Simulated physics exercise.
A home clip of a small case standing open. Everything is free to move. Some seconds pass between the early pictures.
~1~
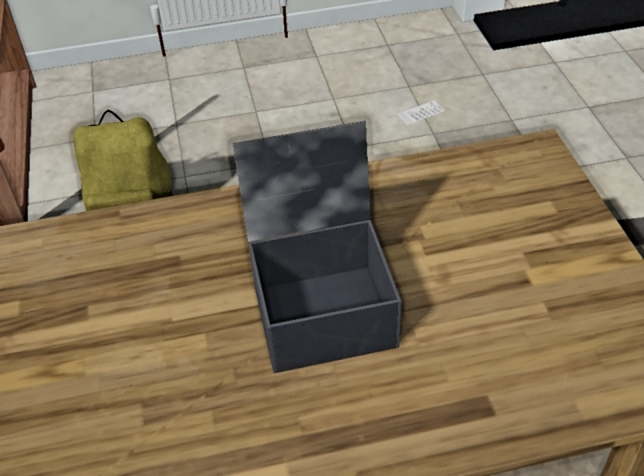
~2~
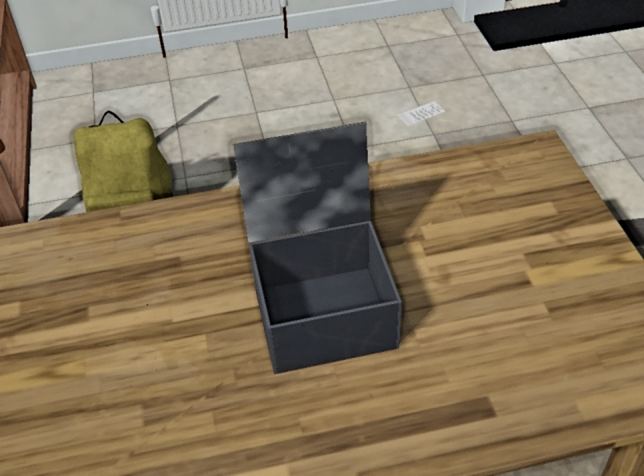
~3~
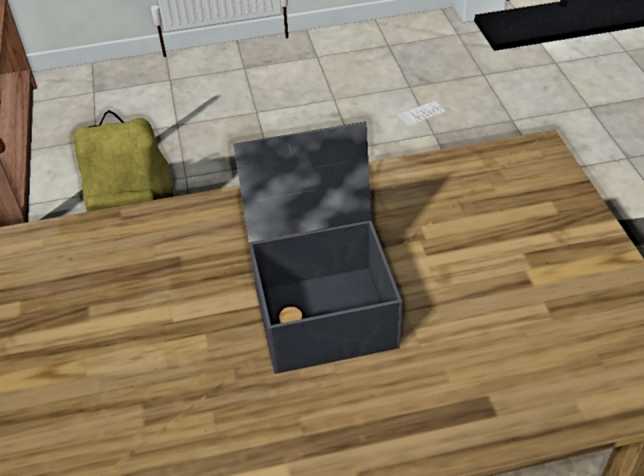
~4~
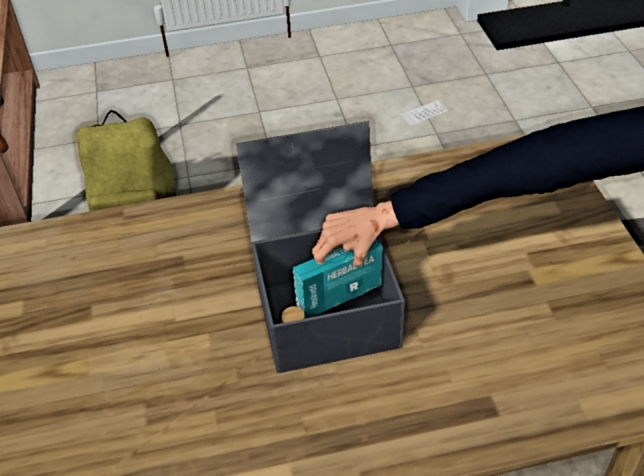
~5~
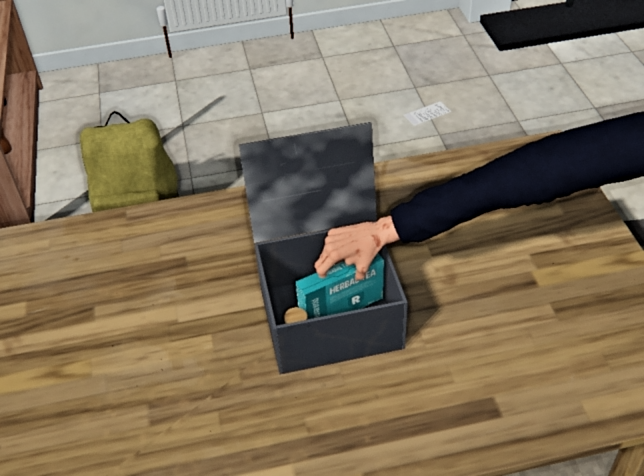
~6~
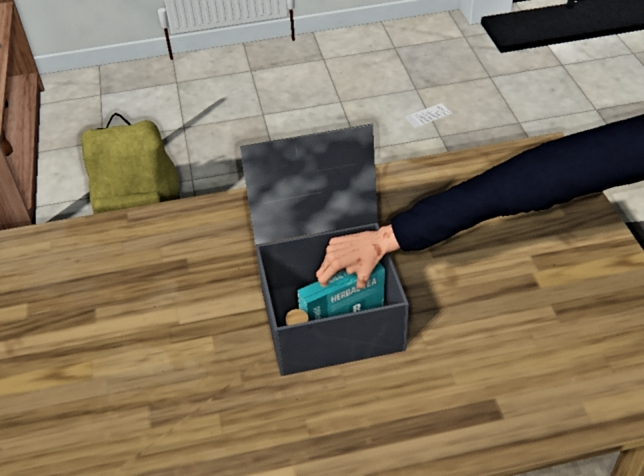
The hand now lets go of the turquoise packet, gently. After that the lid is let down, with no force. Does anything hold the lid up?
Here the lid sits on the rim.
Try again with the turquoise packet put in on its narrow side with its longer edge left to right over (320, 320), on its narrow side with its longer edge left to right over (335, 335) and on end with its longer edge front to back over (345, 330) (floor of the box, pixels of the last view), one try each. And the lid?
In the first case it sits on the rim; in the second case it shuts flat; in the third case it stays ajar.
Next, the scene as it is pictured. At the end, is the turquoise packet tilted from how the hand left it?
It keeps its pose.
Then, 1.40 s later than the last frame, lid 72° above the rim.
Then, 2.00 s later than the last frame, lid 32° above the rim.
When it is over, lid shut; both as before. End places, in pixels of the last picture, turquoise packet near (342, 299).
